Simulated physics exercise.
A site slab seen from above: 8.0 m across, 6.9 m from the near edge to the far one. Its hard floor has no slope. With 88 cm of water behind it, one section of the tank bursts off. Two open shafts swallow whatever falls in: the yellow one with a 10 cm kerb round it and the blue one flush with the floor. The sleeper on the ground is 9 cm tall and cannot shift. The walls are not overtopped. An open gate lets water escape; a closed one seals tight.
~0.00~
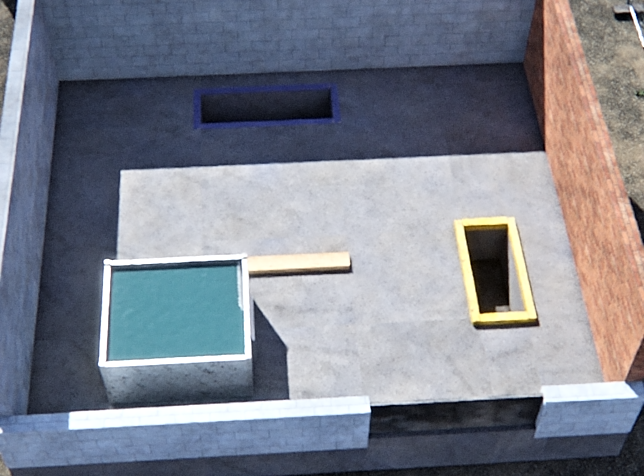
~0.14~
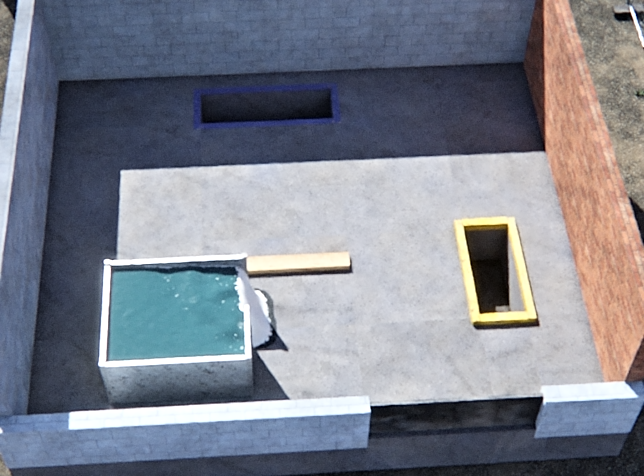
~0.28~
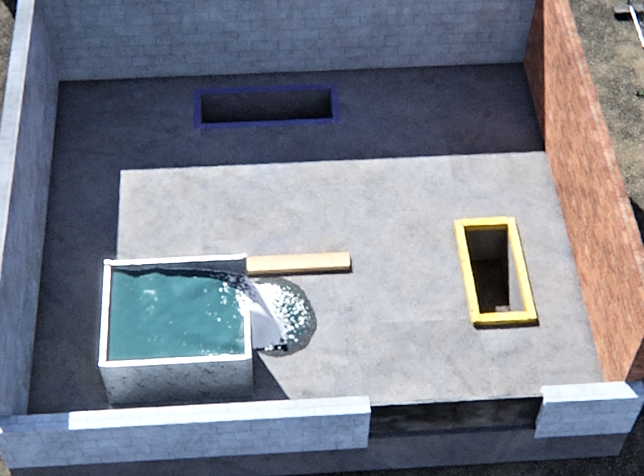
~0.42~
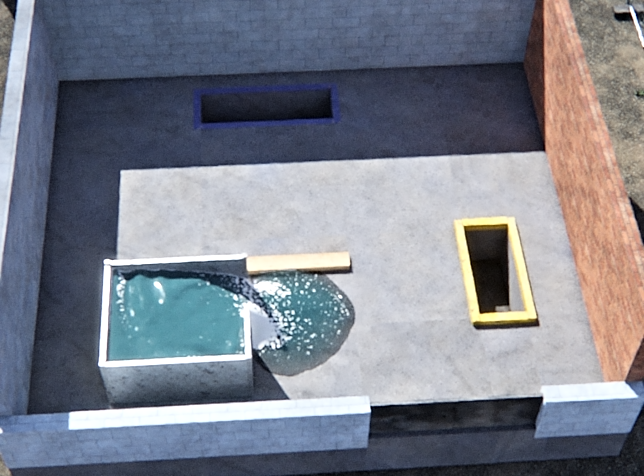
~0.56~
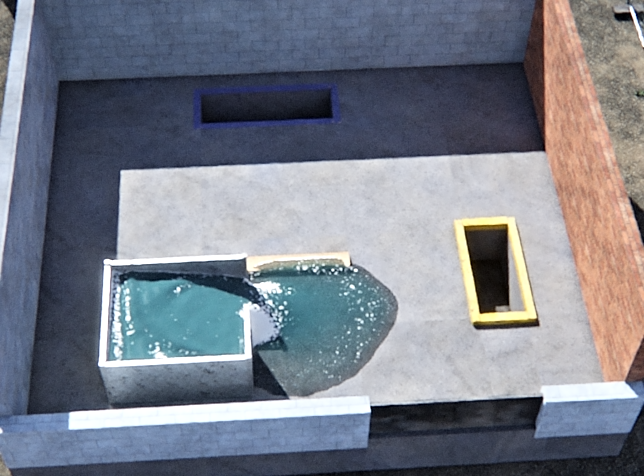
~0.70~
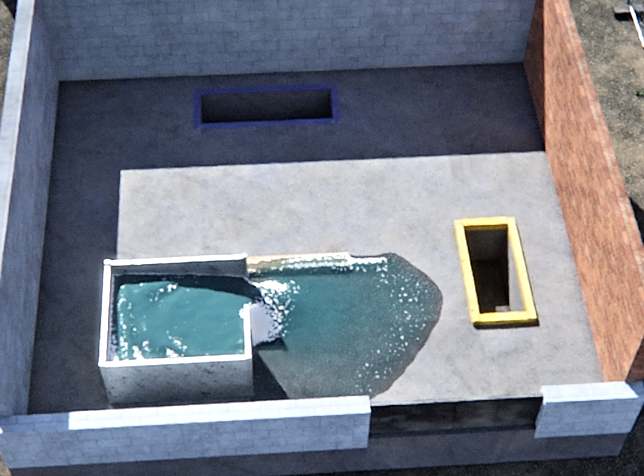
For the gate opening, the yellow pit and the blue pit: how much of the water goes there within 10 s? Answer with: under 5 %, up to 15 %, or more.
Shares: The gate opening takes not even 5 %; the yellow pit takes more than 15 %; the blue pit takes between 5 and 15 %.
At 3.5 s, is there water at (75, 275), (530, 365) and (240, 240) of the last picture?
In turn: Still dry, under water, not reached.
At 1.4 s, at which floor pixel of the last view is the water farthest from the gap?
Near (578, 344).
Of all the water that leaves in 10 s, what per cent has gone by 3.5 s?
About 60 per cent.
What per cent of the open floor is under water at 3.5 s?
About 45 per cent.
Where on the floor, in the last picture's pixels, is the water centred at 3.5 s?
At about (336, 307).
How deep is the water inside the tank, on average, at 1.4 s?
Roughly 57 cm on average.
After 1.4 s water covers 25 % of the floor and is deepest (38 cm) near (262, 318); gone so far, the gate opening 0 %, the yellow pit 3 %, the blue pit 0 %.
After 2.2 s water covers 40 % of the floor and is deepest (41 cm) near (607, 409); gone so far, the gate opening 0 %, the yellow pit 11 %, the blue pit 0 %.
After 3.5 s water covers 45 % of the floor and is deepest (24 cm) near (538, 390); gone so far, the gate opening 0 %, the yellow pit 18 %, the blue pit 0 %.
After 6.0 s water covers 50 % of the floor and is deepest (16 cm) near (510, 64); gone so far, the gate opening 0 %, the yellow pit 22 %, the blue pit 0 %.
After 10.0 s water covers 60 % of the floor and is deepest (10 cm) near (455, 288); gone so far, the gate opening 0 %, the yellow pit 22 %, the blue pit 8 %.
